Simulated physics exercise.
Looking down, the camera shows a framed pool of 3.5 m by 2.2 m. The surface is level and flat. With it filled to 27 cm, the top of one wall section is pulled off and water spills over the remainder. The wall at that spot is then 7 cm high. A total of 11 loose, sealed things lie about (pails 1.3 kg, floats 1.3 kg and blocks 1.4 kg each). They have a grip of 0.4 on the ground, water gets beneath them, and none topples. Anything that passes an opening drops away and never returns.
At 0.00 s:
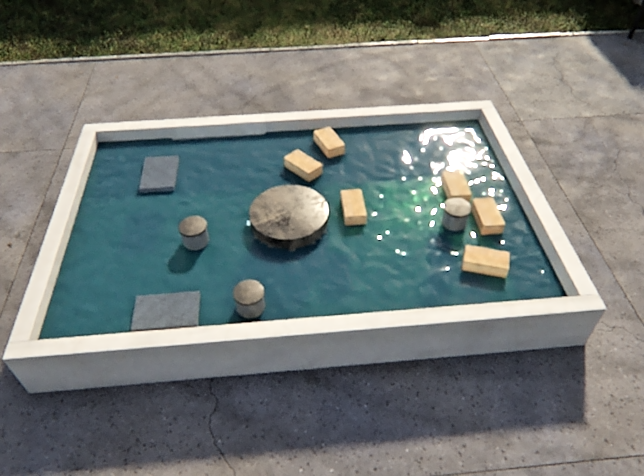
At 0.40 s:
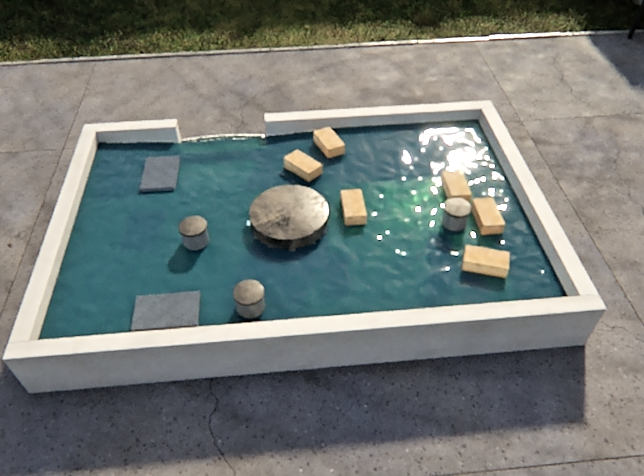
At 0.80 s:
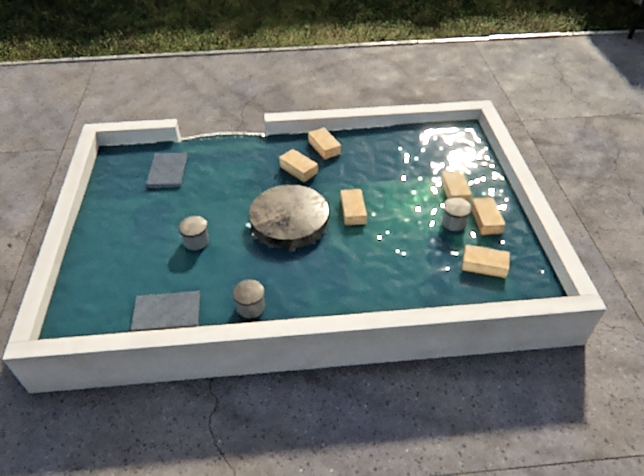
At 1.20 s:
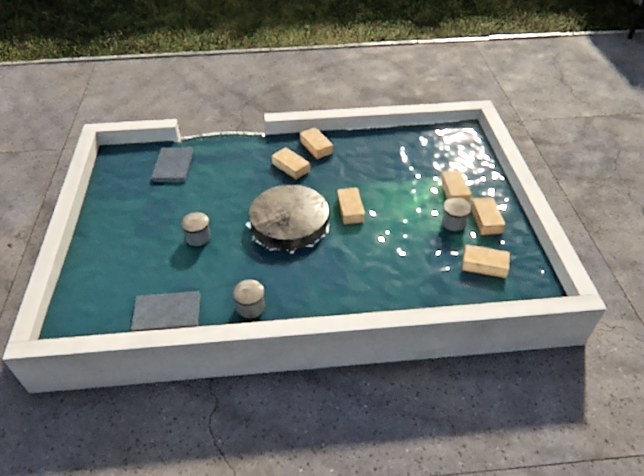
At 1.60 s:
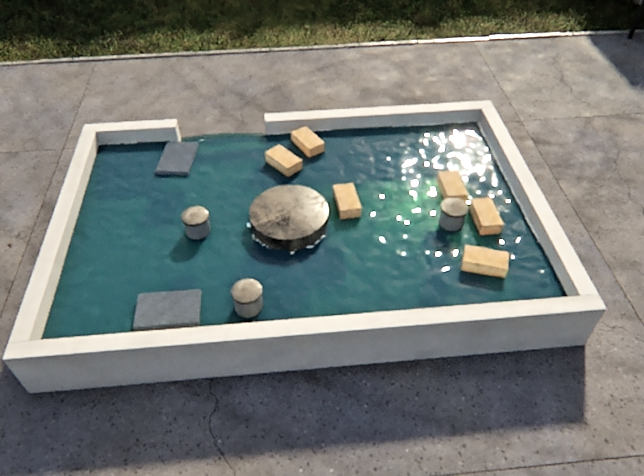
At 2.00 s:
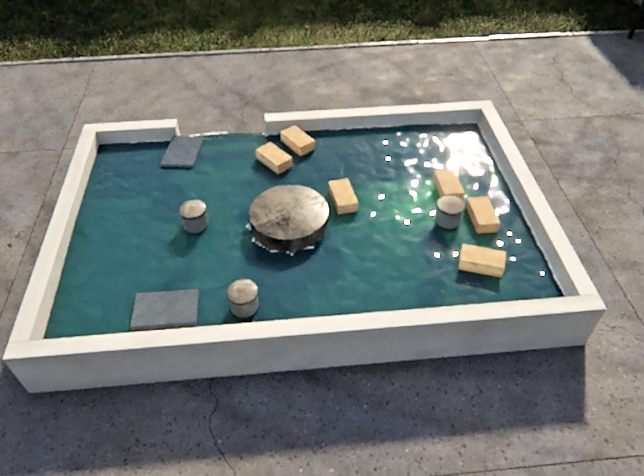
In a white-framed pool on concrete, part of the back wall disappears and floating blocks and a slab drift toward the gap.
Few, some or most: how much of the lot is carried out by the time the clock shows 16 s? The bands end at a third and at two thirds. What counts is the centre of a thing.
Band: The middle band.
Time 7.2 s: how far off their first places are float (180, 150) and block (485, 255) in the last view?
Respectively: Gone out and 10 cm.
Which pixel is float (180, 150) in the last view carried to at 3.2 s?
My estimate: Around (206, 134).
After 3.2 s 0 of 11 are out; 11 afloat.
After 7.2 s 3 of 11 are out; 8 afloat.
After 12.0 s 5 of 11 are out; 6 afloat.
After 16.0 s 5 of 11 are out; 6 afloat.
